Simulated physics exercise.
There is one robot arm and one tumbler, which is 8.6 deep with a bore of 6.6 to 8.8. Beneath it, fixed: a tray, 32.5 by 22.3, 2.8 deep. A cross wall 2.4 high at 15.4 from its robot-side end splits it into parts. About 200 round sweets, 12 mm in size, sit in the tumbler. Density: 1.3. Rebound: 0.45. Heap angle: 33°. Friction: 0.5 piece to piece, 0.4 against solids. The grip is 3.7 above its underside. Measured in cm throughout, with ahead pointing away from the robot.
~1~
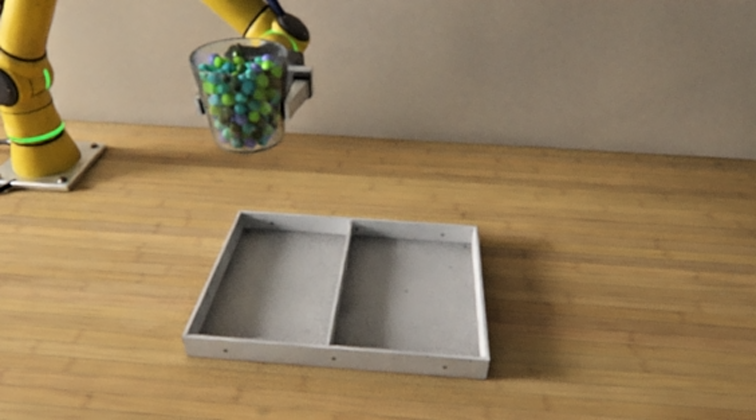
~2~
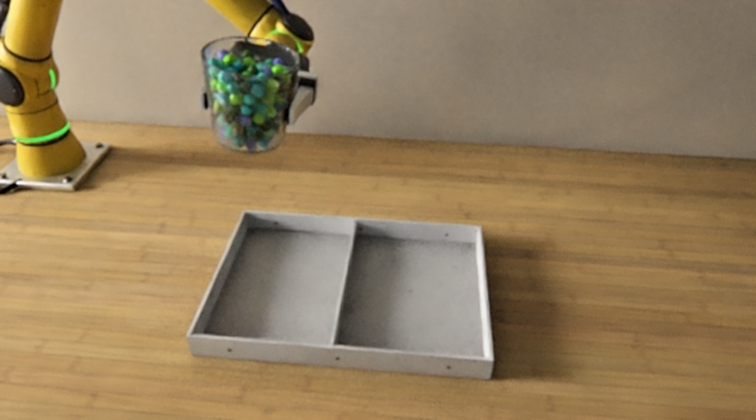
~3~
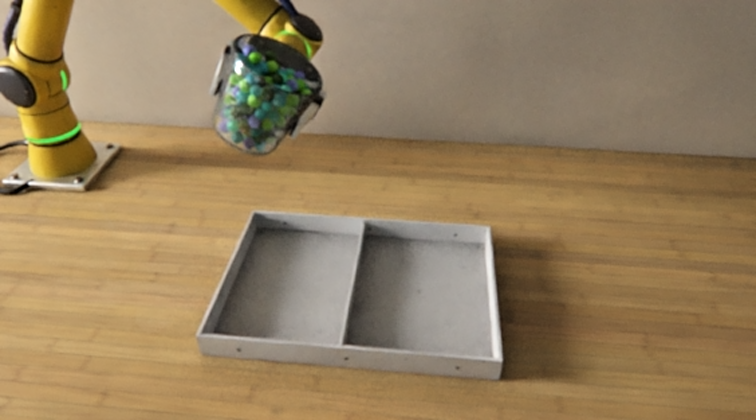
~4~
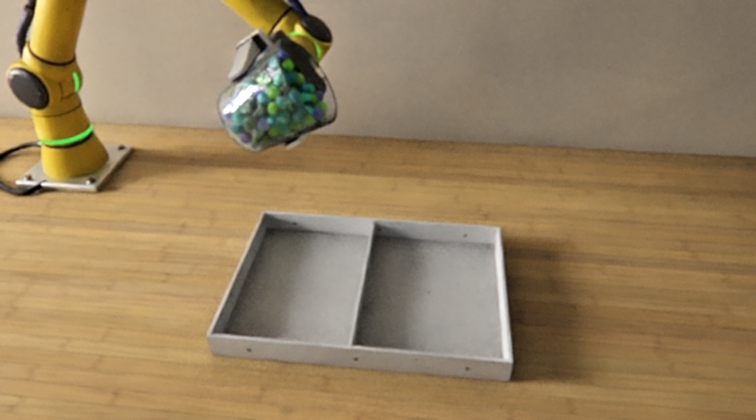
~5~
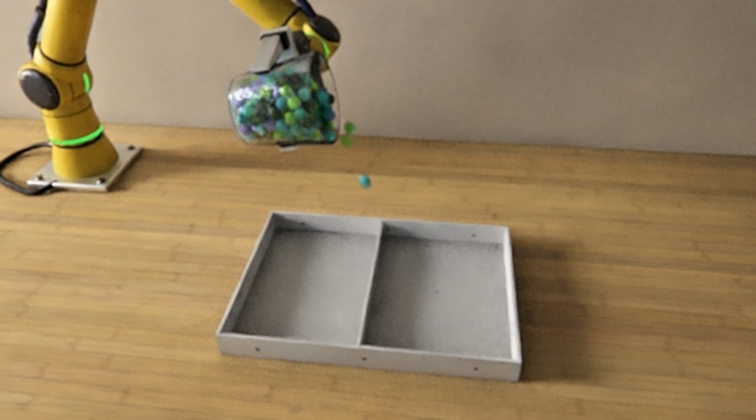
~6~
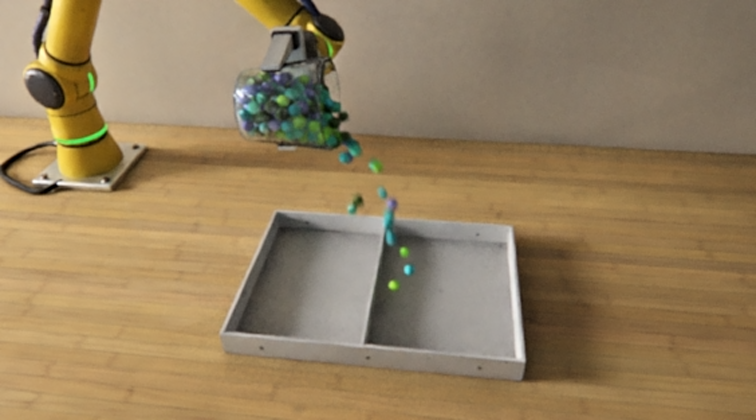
A clear tumbler full of small round sweets in green, teal, blue and purple hangs from a yellow robot arm above a wooden table, seen from slightly above against a plain beige wall. A shallow grey tray with one cross wall sits below. The arm tips the tumbler steadily rightward until sweets stream from its rim into the tray's right part, while the view drifts slightly left.
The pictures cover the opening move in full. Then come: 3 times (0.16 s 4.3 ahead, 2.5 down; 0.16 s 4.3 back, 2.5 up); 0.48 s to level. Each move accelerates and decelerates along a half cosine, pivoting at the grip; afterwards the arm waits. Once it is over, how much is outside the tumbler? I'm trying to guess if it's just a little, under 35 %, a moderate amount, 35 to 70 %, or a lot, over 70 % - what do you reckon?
I reckon a lot.
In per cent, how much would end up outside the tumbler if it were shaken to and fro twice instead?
Result: Approximately 80 per cent.
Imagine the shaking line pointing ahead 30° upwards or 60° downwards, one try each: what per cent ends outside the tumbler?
100 and 65 %.
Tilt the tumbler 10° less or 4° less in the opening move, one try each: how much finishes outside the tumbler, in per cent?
Estimates: 60 % then 80 %.
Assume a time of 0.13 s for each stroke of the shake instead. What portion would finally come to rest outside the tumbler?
It would be some 90 %.
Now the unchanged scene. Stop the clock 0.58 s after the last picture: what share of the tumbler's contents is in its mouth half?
Near 80 in a hundred.
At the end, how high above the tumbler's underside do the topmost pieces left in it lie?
The top sits some 3.5 cm up.
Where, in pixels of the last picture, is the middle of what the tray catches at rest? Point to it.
(426, 287).
Then, 0.58 s after the last picture, tilted 86° forward, highest piece 24 above the table; 99 in the far-side part, 62 in the tumbler, 17 in the robot-side part, 21 in flight or on a rim.
Then, 1.15 s after the last picture, tilted 56° forward, highest piece 25 above the table; 142 in the far-side part, 34 in the robot-side part, 21 in the tumbler, 2 in flight or on a rim.
Then, 1.64 s after the last picture, level, highest piece 26 above the table; 144 in the far-side part, 34 in the robot-side part, 21 in the tumbler.
Then, 2.69 s after the last picture, level, highest piece 26 above the table; 144 in the far-side part, 34 in the robot-side part, 21 in the tumbler.
Final count, 144 in the far-side part, 34 in the robot-side part, 21 in the tumbler. That is 89 % outside the tumbler.
